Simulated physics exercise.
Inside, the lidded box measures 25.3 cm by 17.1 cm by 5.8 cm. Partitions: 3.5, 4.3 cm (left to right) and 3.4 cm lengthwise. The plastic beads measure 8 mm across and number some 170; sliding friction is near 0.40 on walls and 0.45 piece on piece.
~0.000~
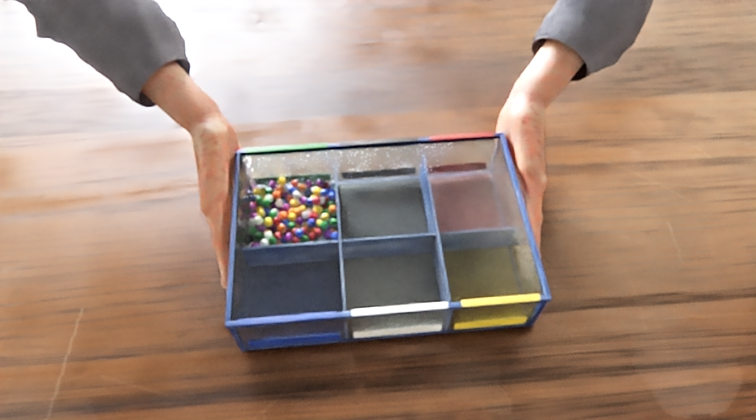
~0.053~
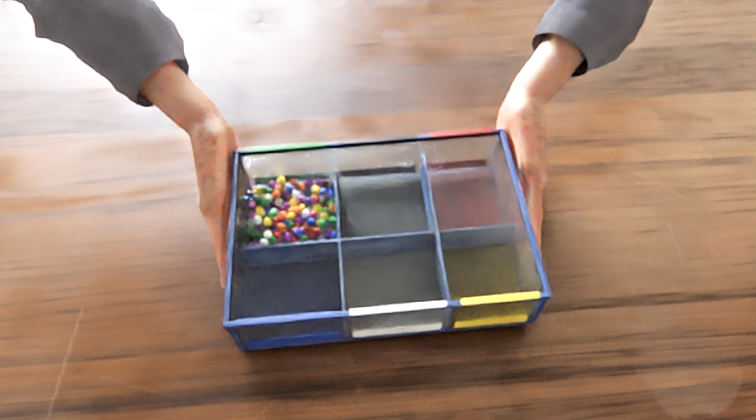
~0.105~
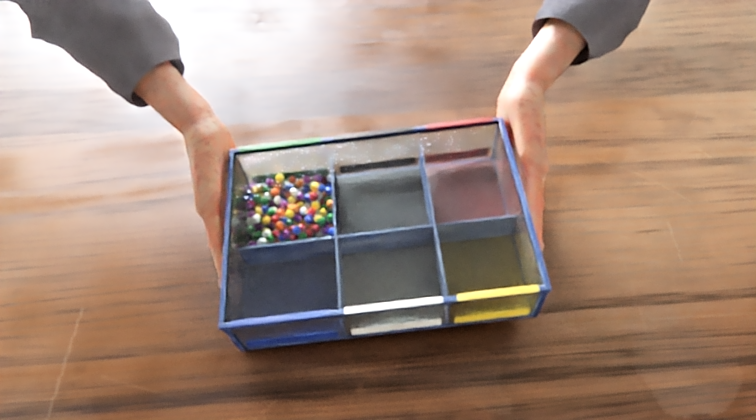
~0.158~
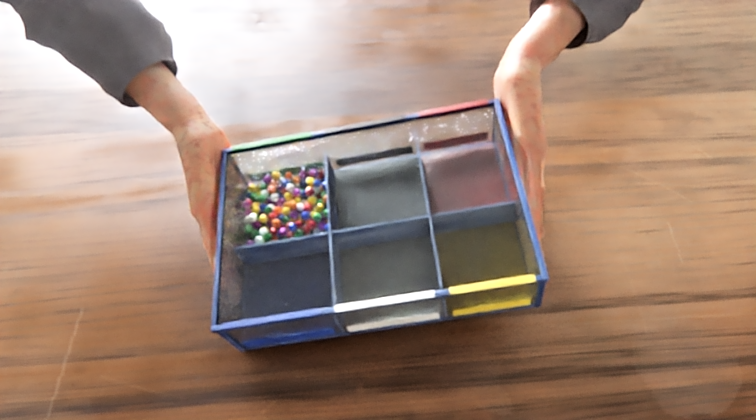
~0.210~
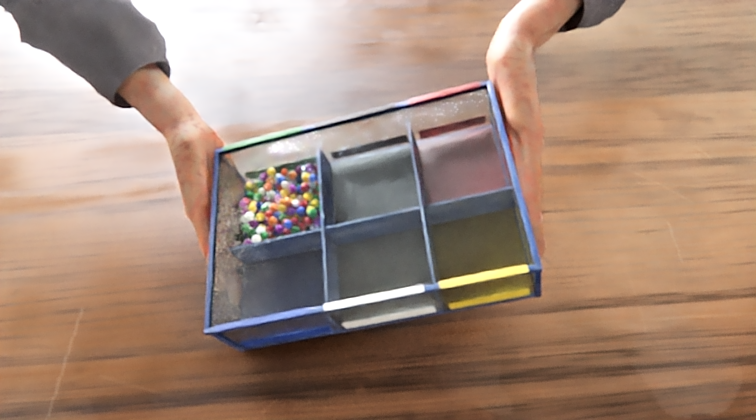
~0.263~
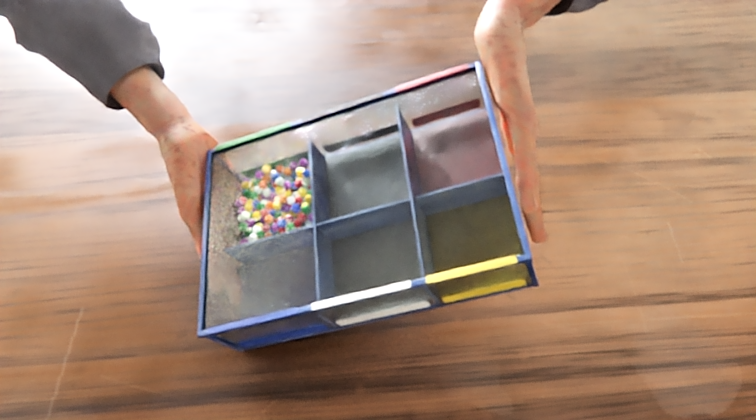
Two hands tilt a lidded box of colourful beads, lowering its left front corner.
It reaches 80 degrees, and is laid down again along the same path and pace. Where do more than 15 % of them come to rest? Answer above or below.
Red compartment: Below; blue compartment: Below; green compartment: Above; yellow compartment: Below; white compartment: Below; black compartment: Below.
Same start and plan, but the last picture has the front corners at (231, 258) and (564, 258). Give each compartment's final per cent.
Red 0, blue 0, green 85, yellow 0, white 0, black 15.
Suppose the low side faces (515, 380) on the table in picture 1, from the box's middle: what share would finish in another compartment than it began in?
Some 60 per cent.
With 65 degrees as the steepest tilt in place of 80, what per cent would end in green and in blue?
Green 100, blue 0.
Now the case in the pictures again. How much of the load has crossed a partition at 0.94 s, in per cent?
About 0 per cent.
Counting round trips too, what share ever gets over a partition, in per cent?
About 0 per cent.
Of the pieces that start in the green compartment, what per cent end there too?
Roughly 100 per cent.
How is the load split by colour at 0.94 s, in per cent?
Red 0; blue 0; green 100; yellow 0; white 0; black 0.
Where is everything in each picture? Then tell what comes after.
Box tilt 0 degrees, front corners at (231, 323) and (545, 296); green 100 %, in the first frame.
Box tilt 1 degrees, front corners at (229, 323) and (545, 294), in the second frame.
Box tilt 5 degrees, front corners at (225, 324) and (545, 287), lowest corner left front, in the third frame.
Box tilt 10 degrees, front corners at (217, 326) and (542, 276), lowest corner left front, in the fourth frame.
Box tilt 16 degrees, front corners at (210, 329) and (536, 266), lowest corner left front, in the fifth frame.
Box tilt 21 degrees, front corners at (204, 332) and (525, 256), lowest corner left front; green 100 %. The box's pace is about 105 degrees a second, in the sixth frame.
After 0.94 s, tilt 79 degrees; green 100 %.
Then, at 1.39 s, tilt 33 degrees; green 100 %.
After 1.92 s, tilt 0 degrees; green 100 %.
In the end, at 2.4 s, red 0 %, blue 0 %, green 100 %, yellow 0 %, white 0 %, black 0 %.
